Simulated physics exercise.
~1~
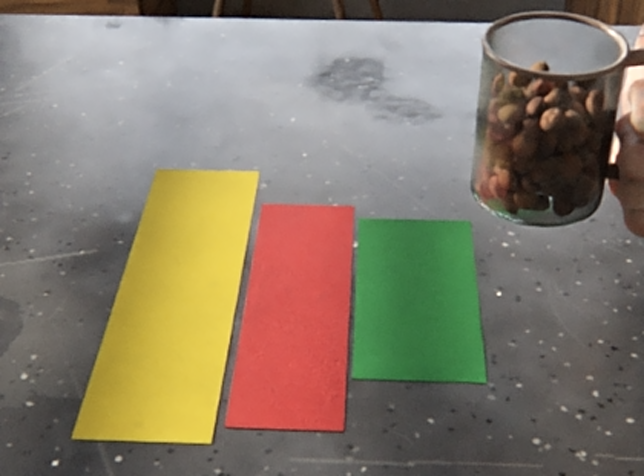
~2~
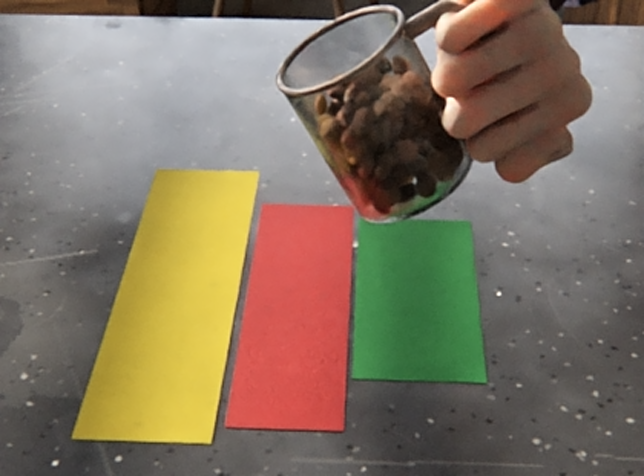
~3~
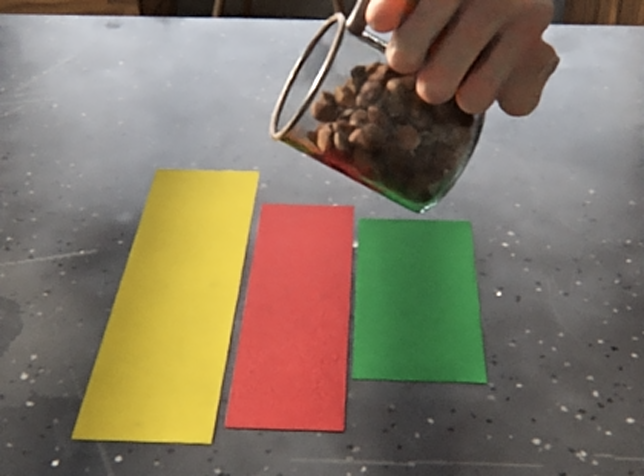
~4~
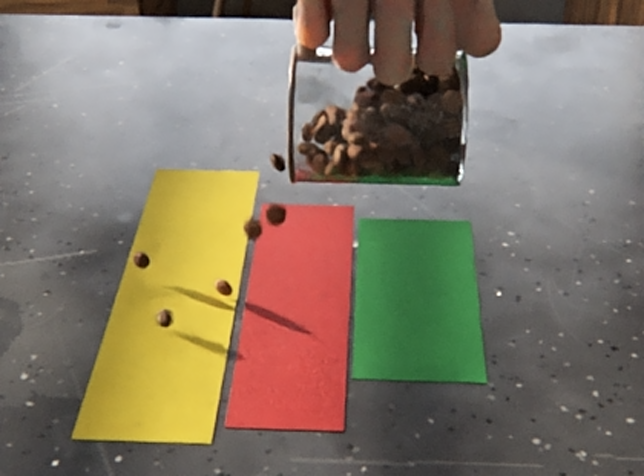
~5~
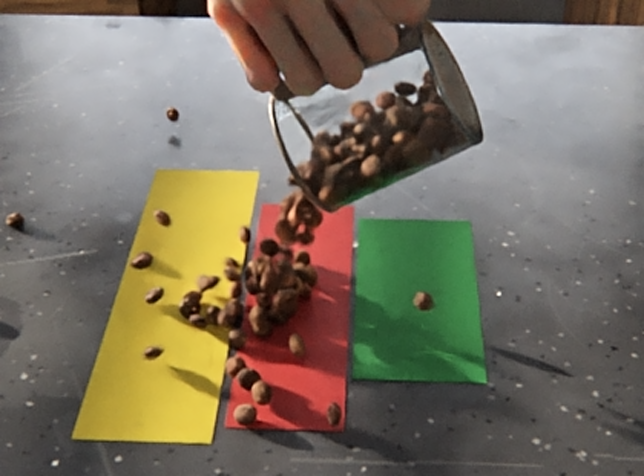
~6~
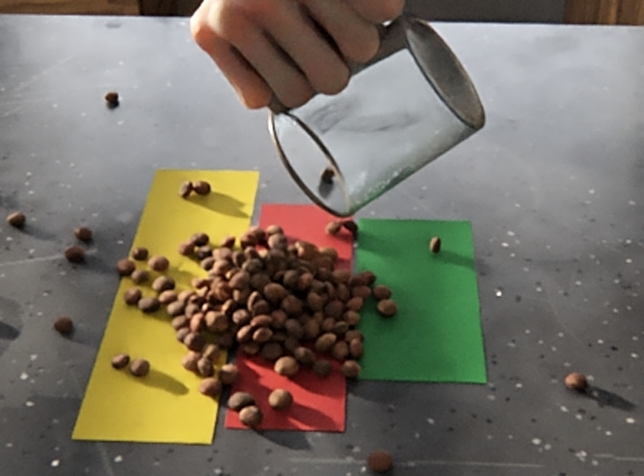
On a dark speckled tabletop, yellow, red and green mats lie side by side from left to right, while a hand at the right holds up a clear cup of brown dog kibble. The hand carries the cup left above the mats and tips it toward the left. A few pieces drop first, then a thick stream pours out as the cup tilts further, piling up on the red mat. The cup empties, leaving a heap centred on red and spreading well onto yellow, with a few pieces on green and others scattered across the bare table.
